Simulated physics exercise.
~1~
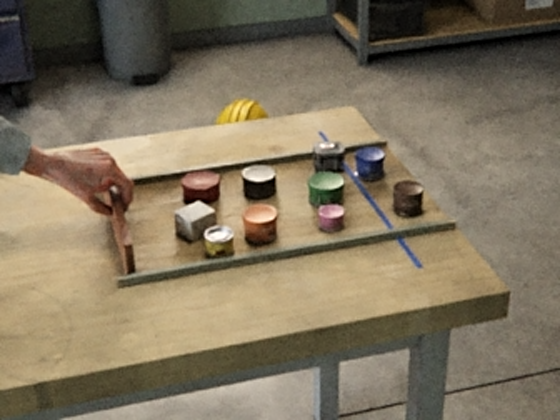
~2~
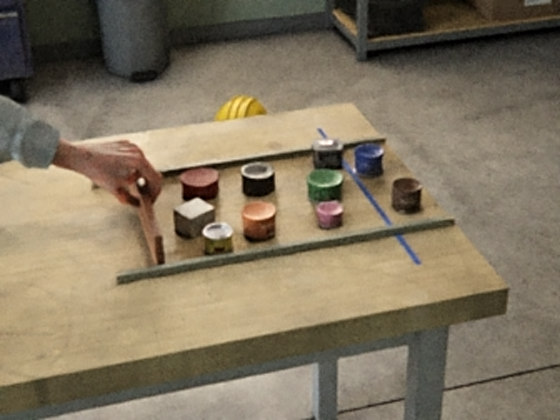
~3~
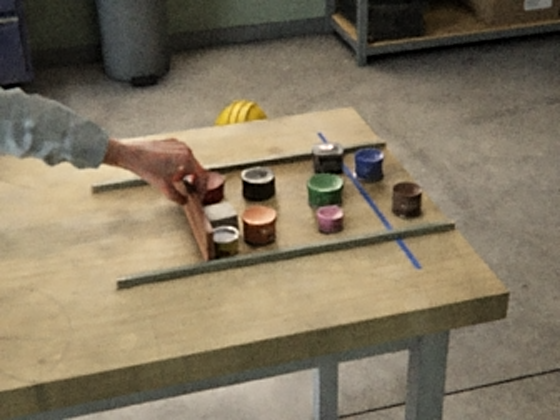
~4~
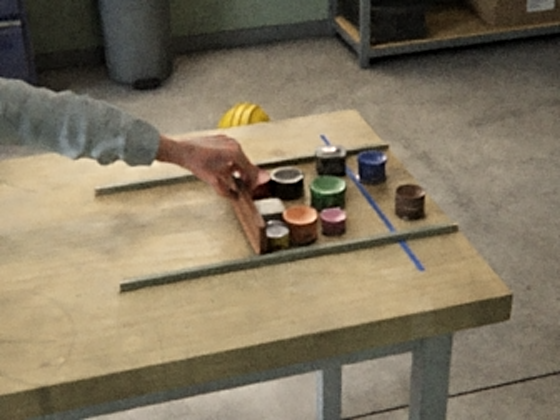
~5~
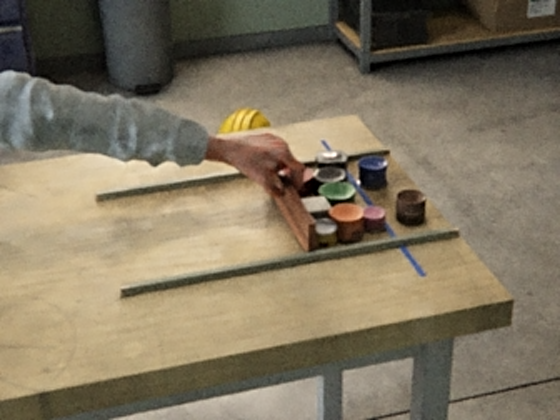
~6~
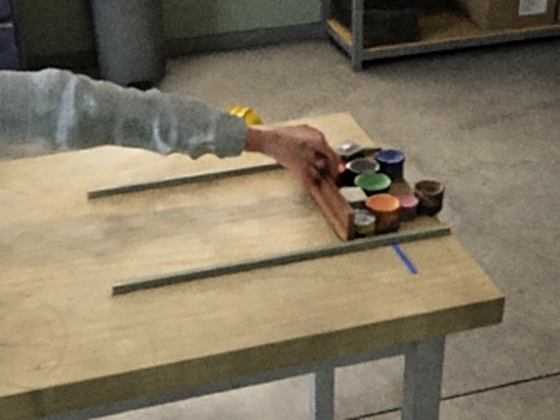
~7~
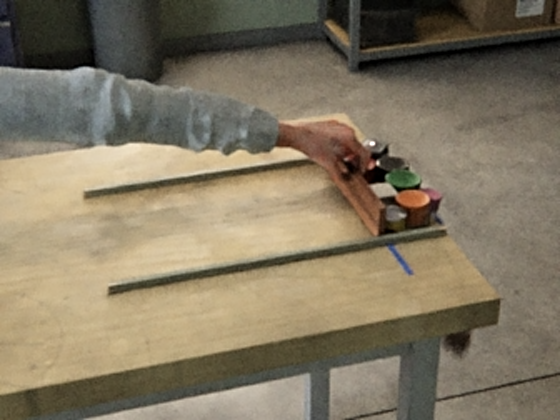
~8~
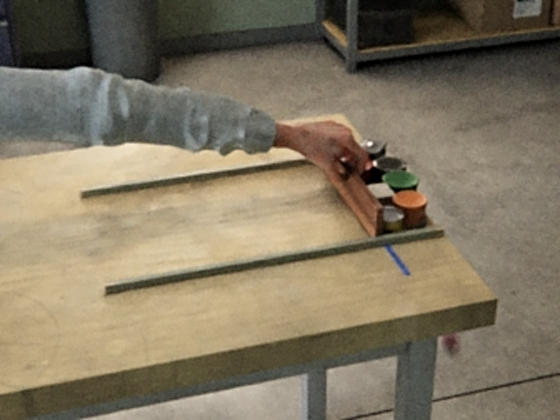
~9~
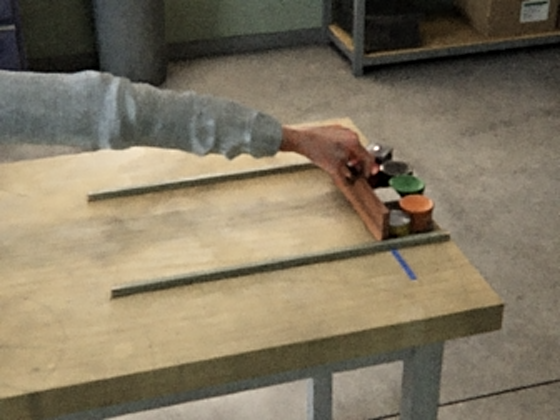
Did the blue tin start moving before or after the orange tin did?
The blue tin started moving after the orange tin, which was already being pushed along while the blue one still sat in its place.
A hand slid an upright reddish board to the right across a wooden table, bunching small tins, pots and a pale block together and pushing them past the blue tape, until the brown, blue and pink ones dropped off the edge and others stayed on.
